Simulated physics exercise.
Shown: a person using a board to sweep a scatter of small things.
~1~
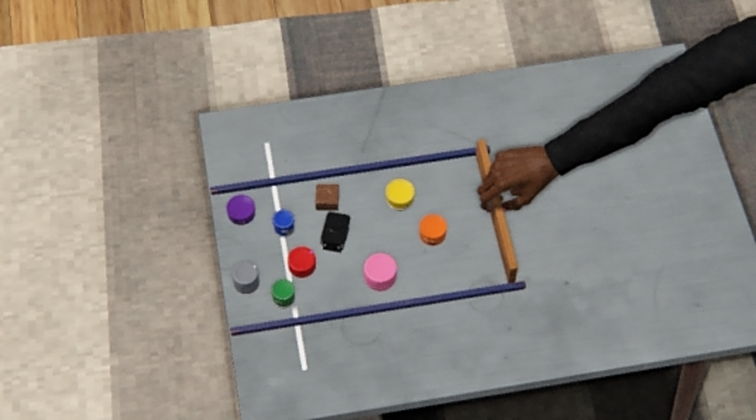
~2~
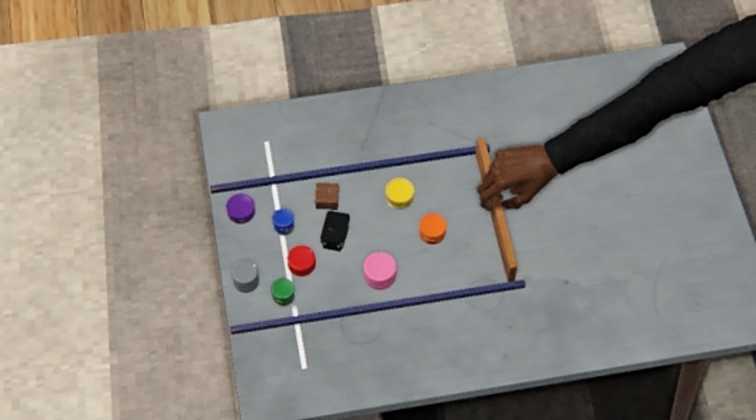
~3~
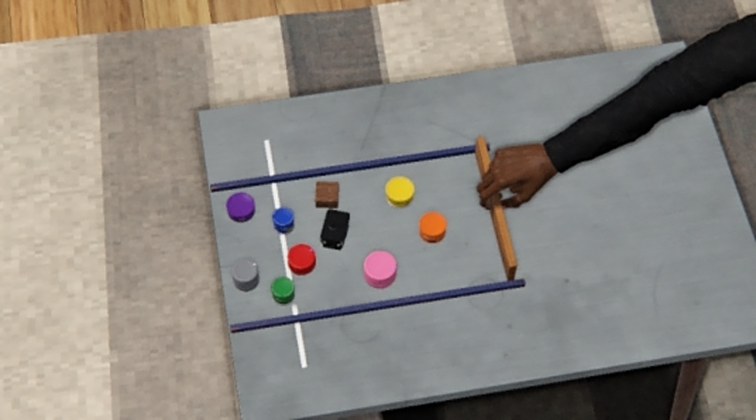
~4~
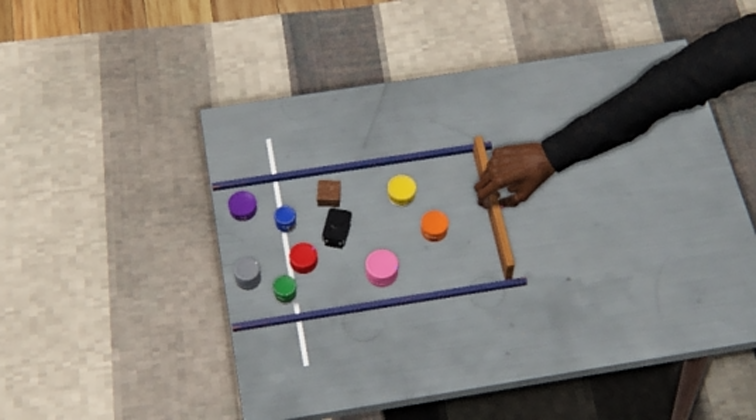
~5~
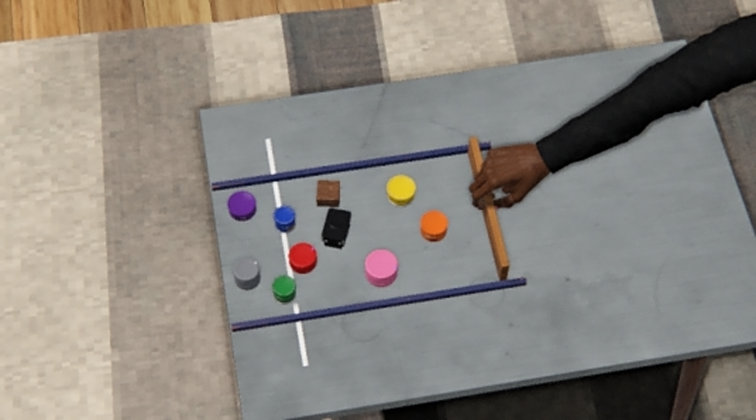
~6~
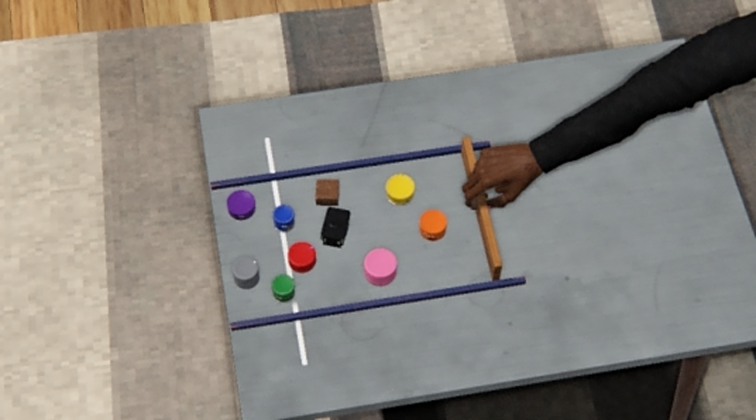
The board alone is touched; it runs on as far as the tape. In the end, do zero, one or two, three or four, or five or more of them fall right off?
You'd see none of the bits go off the end there.
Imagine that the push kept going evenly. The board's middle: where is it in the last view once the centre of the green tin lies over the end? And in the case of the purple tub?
The middle is at (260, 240) when it's the green tin, and at (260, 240) when it's the purple tub.
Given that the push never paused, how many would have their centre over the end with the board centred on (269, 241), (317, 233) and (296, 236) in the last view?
Result per place: 1; 0; 0.
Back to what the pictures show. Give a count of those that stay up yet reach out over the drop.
Expected count: 1.
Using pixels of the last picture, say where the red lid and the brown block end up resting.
Red lid: About (250, 273); brown block: About (265, 189).
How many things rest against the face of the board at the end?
It's 4.
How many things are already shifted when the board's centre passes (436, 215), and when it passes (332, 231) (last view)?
First position 1; second position 6.
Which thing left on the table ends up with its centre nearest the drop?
That would be the grey lid.
Early on, none off yet; grey lid at rest near (246, 273); purple tub at rest near (241, 205); green tin at rest near (284, 289).
A while later, none off yet; grey lid at rest near (246, 273); purple tub at rest near (241, 205); green tin at rest near (281, 289).
Finally, the number that fall off is zero.
